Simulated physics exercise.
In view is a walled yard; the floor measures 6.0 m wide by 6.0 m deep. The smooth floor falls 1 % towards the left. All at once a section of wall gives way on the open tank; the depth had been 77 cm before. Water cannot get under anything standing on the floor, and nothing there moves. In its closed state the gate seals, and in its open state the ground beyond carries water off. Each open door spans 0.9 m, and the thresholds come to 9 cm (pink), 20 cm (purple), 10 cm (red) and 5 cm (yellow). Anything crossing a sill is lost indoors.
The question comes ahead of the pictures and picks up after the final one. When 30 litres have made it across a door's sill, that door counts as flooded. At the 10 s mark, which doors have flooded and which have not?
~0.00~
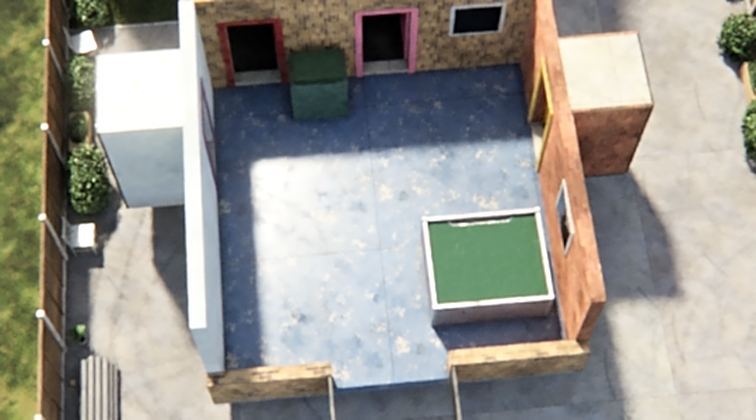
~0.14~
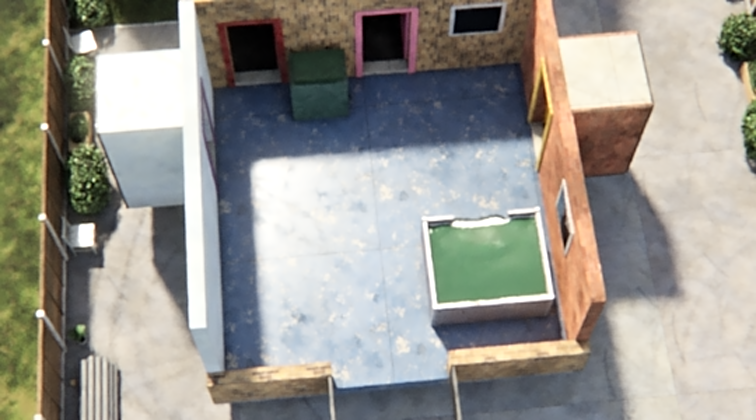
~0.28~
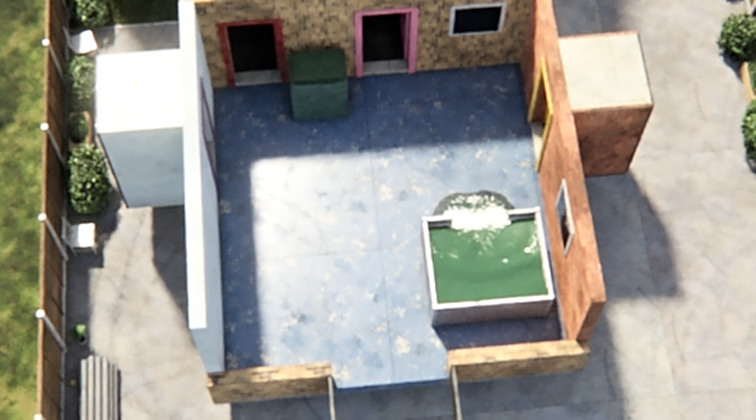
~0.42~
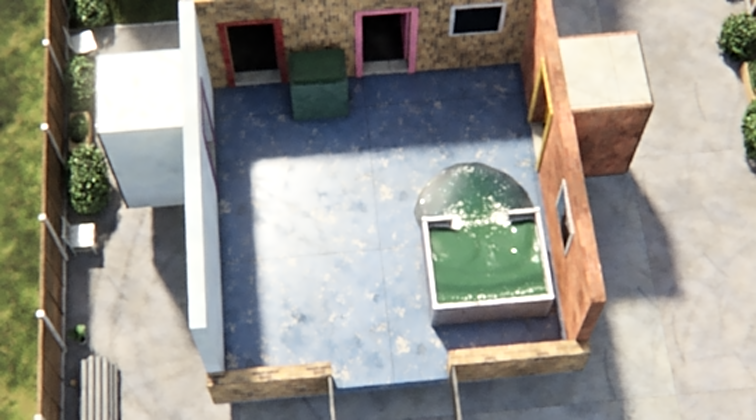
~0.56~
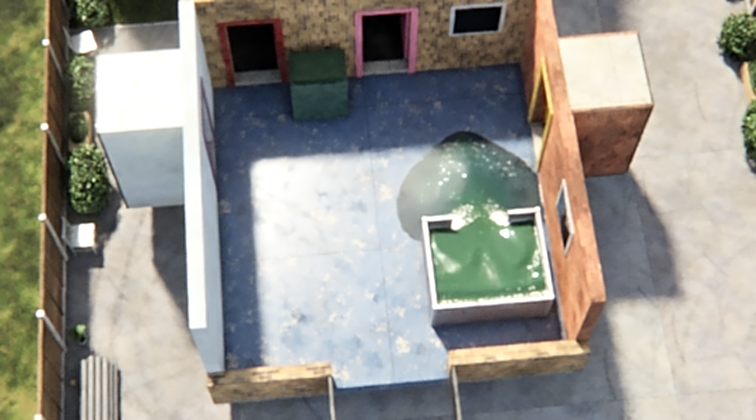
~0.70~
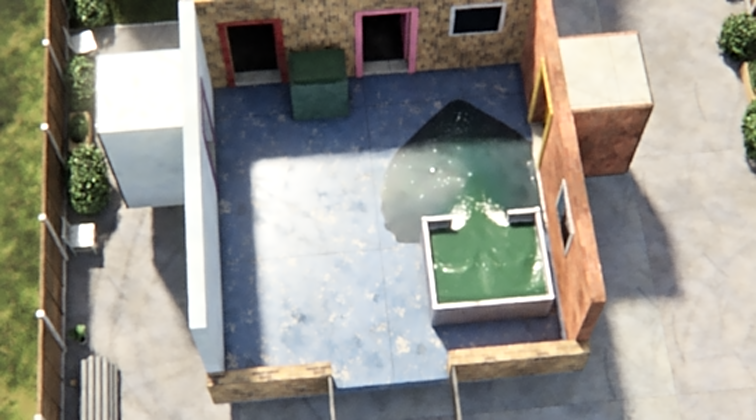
The pink door has flooded; the purple door has not; the red door has not; the yellow door has flooded.
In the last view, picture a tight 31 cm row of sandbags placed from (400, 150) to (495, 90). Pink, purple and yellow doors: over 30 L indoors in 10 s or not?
Pink within the limit, purple within the limit, yellow beyond the limit.
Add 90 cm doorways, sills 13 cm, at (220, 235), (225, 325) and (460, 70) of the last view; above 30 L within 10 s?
In that order: Short of it, short of it, beyond it.
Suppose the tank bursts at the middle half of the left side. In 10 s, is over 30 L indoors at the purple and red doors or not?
Then: Purple under, red above.
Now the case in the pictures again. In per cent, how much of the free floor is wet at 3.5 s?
Close to 45 in a hundred.
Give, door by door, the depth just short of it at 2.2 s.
Depths in cm: Pink 24, purple 0, red 2, yellow 12.
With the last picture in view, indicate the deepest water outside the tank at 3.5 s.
That would be near pixel (354, 94).
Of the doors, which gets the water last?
It's the purple door.
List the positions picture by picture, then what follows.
The first picture shows still water, 77 cm deep, in the open tank at (487, 259).
In the second picture, the front is at a hidden place, 0.6 m from the gap on the open tank's far side; 0.2 m2 of floor is under water; 77 cm left at the back of the open tank.
In the third picture, water pours out on the open tank's far side and has run 0.9 m, to (446, 202); typically 12 cm deep outside, 75 cm at the open tank's back.
In the fourth picture, water pours out on the open tank's far side and has run 1.4 m, to (455, 169); typically 8 cm deep outside, 68 cm at the open tank's back.
In the fifth picture, the front is at (460, 135), 2.1 m from the gap on the open tank's far side; 3.9 m2 of floor is under water; 64 cm left at the back of the open tank.
In the sixth picture, the front is at (456, 105), 2.8 m from the gap on the open tank's far side; 5.8 m2 of floor is under water; 65 cm left at the back of the open tank.
After 1.4 s water covers 35 % of the floor and is deepest (48 cm) near (518, 65); pink door 17 cm at the sill, 3 L in, purple door not reached, red door not reached, yellow door 16 cm at the sill, 9 L in.
After 2.2 s water covers 40 % of the floor and is deepest (38 cm) near (521, 80); pink door 24 cm at the sill, 51 L in, purple door not reached, red door 2 cm at the sill, 0 L in, yellow door 12 cm at the sill, 44 L in.
After 3.5 s water covers 45 % of the floor and is deepest (30 cm) near (354, 94); pink door 18 cm at the sill, 118 L in, purple door 7 cm at the sill, 0 L in, red door 5 cm at the sill, 0 L in, yellow door 13 cm at the sill, 70 L in.
After 6.0 s water covers 75 % of the floor and is deepest (16 cm) near (371, 77); pink door 15 cm at the sill, 209 L in, purple door 11 cm at the sill, 0 L in, red door 4 cm at the sill, 0 L in, yellow door 10 cm at the sill, 120 L in.
After 10.0 s water covers 95 % of the floor and is deepest (14 cm) near (226, 385); pink door 9 cm at the sill, 227 L in, purple door 8 cm at the sill, 0 L in, red door 5 cm at the sill, 0 L in, yellow door 5 cm at the sill, 140 L in.
